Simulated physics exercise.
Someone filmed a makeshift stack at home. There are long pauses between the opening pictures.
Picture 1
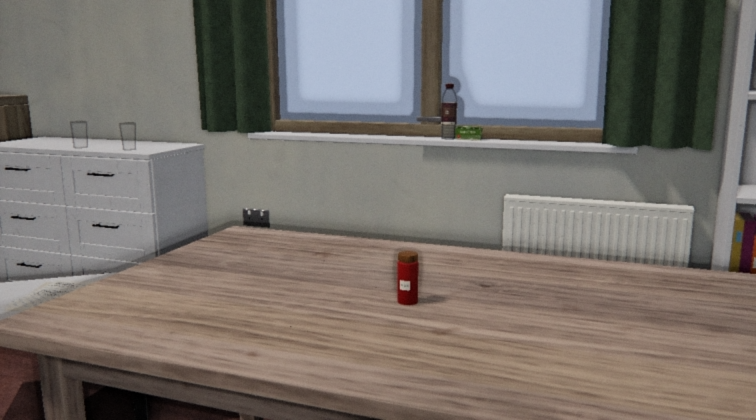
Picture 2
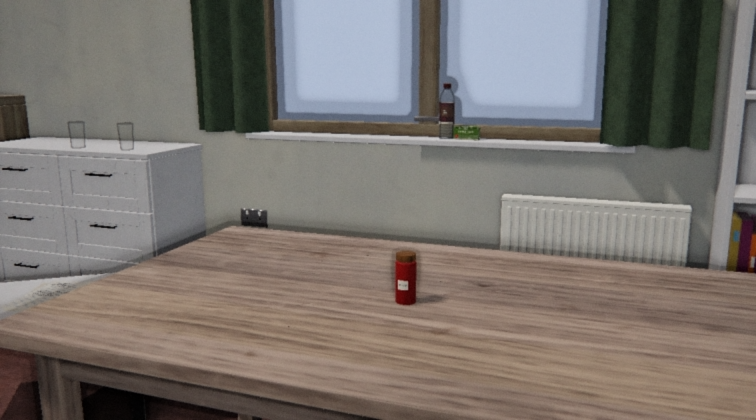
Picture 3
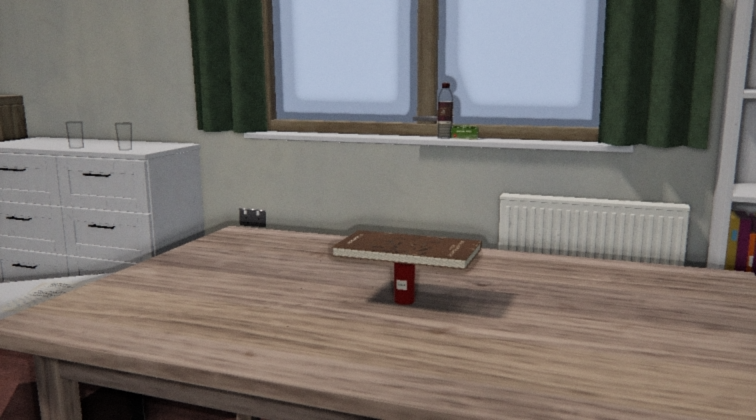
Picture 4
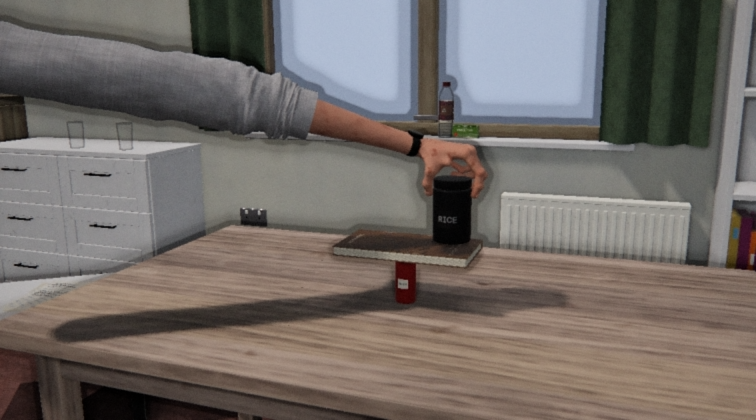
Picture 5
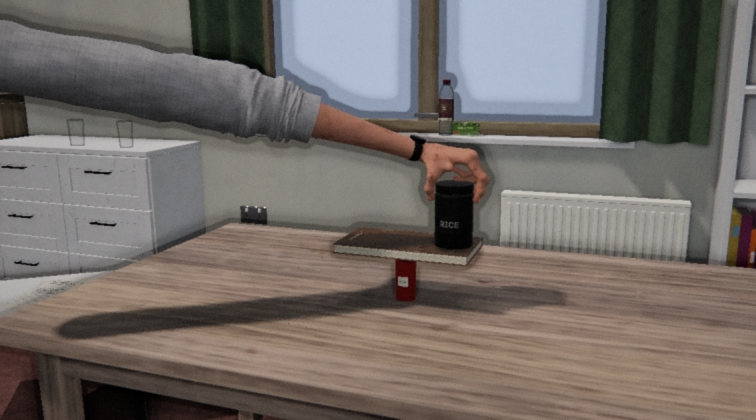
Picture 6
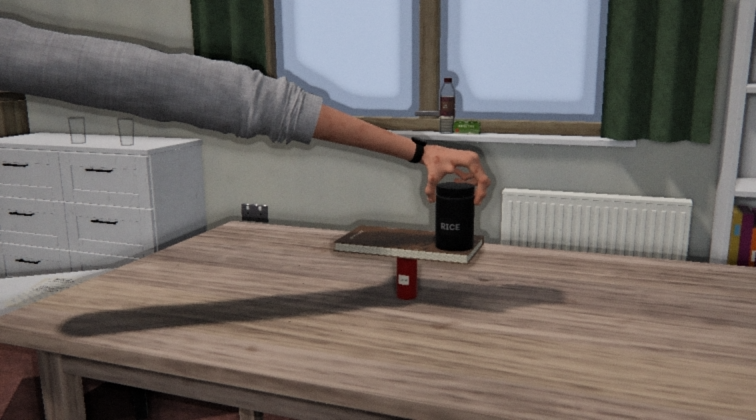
The video shows a red shaker standing on a wooden table, then a flat, book-like object resting on top of it, before a hand reaches in from the left and lowers a black rice jar onto the object's right side, keeping hold of it.
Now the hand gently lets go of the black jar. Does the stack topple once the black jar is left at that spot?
Yes: I predict it will be unstable.
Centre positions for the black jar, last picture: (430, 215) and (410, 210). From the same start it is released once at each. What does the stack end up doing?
First release - toppled; second release - upright.
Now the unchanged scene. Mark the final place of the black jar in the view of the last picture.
End position: Approximately (527, 287).
Then, 0.30 s later than the last frame, black jar now fallen; brown book tilted by 46°.
Then, 0.70 s later than the last frame, brown book now fallen; red shaker tilted by 71°.
Then, 0.80 s later than the last frame, red shaker on its side; brown book tilted by 10°.
Then, 1.10 s later than the last frame, brown book now fallen; red shaker on its side.
When it is over, fallen, black jar, red shaker and brown book. End places, in pixels of the last picture, black jar near (527, 287). The stack loses its balance.
